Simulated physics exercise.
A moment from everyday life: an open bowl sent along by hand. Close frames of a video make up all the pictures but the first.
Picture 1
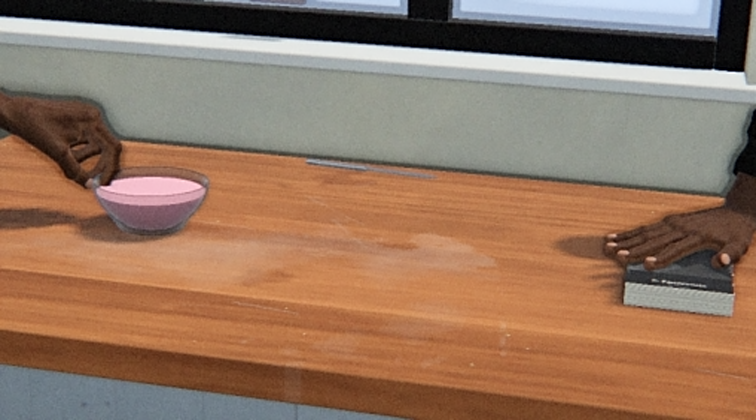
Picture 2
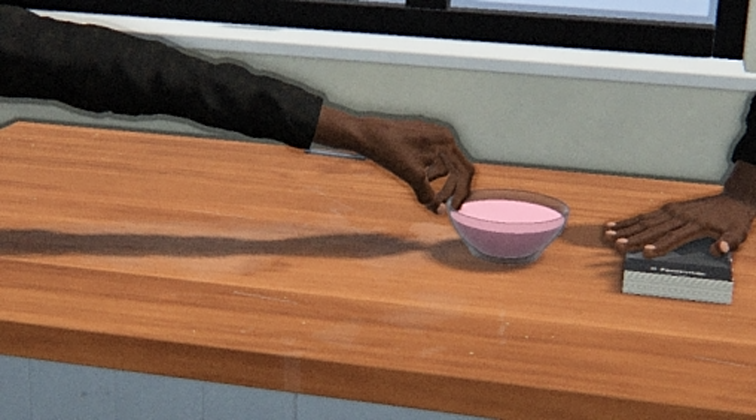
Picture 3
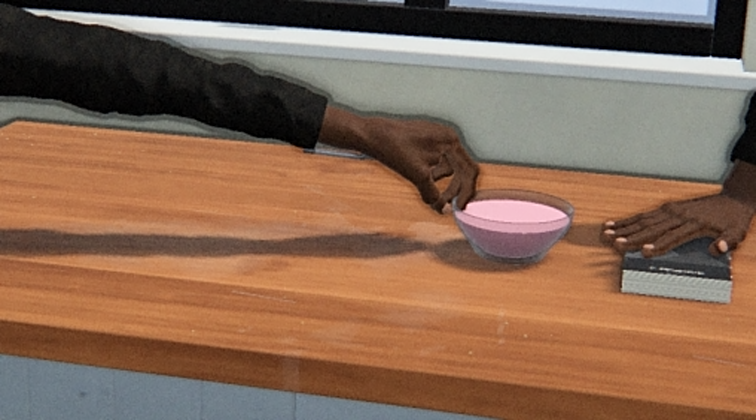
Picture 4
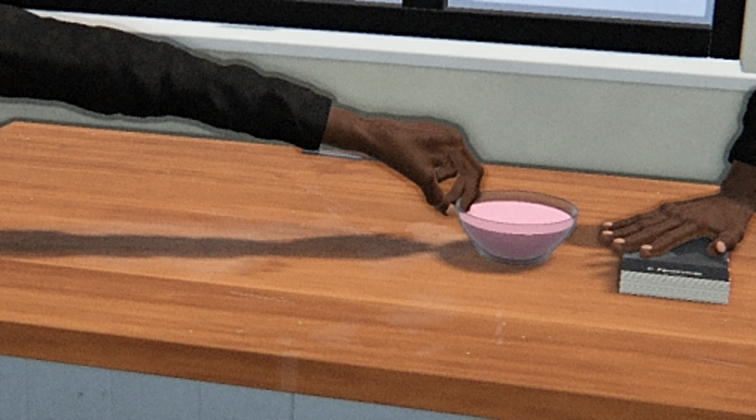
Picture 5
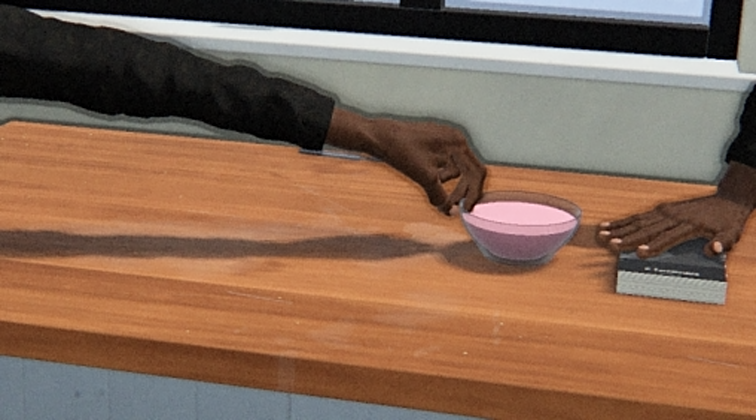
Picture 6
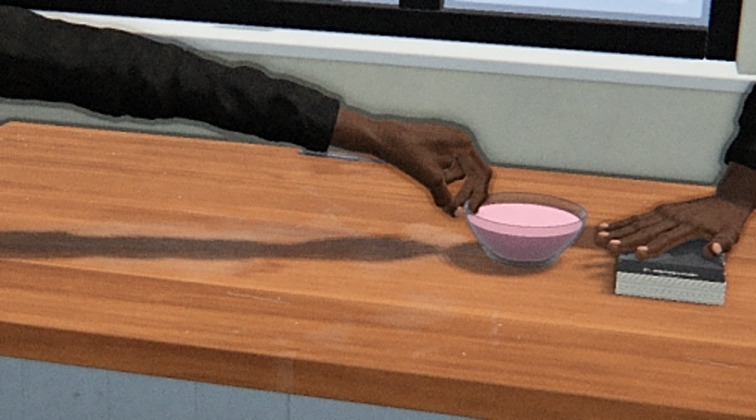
On a wooden counter below a window, a glass bowl of pink liquid sits at the left with a hand at its rim, while another hand rests on a thick book at the right. The arm moves the bowl rightward across much of the counter, then nudges it slightly closer to the book.
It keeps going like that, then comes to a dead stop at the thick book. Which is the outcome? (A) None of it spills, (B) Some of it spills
None of it spills.
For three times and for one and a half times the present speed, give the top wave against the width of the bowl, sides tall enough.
You'd get a wave of 15 per cent in the first case and 10 per cent in the second.
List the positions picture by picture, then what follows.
In the first picture, at rest; bowl (151, 201) about three quarters full; thick book (679, 273).
In the second picture, under way; bowl about three quarters full, surface at (507, 217).
In the third picture, a step of some 5 px; bowl (511, 227) about three quarters full.
In the fourth picture, a step of some 5 px; bowl about three quarters full, surface at (517, 218).
In the fifth picture, a step of some 5 px; bowl (519, 229) about three quarters full.
In the sixth picture, a step of some 5 px; bowl about three quarters full, surface at (524, 220); thick book (671, 262).
A moment on, the bowl meets the thick book.
Further on, the pink milk surges up the wall; the wave climbs under half way to the rim.
When it is over, the bowl stands at the thick book; all is still inside.
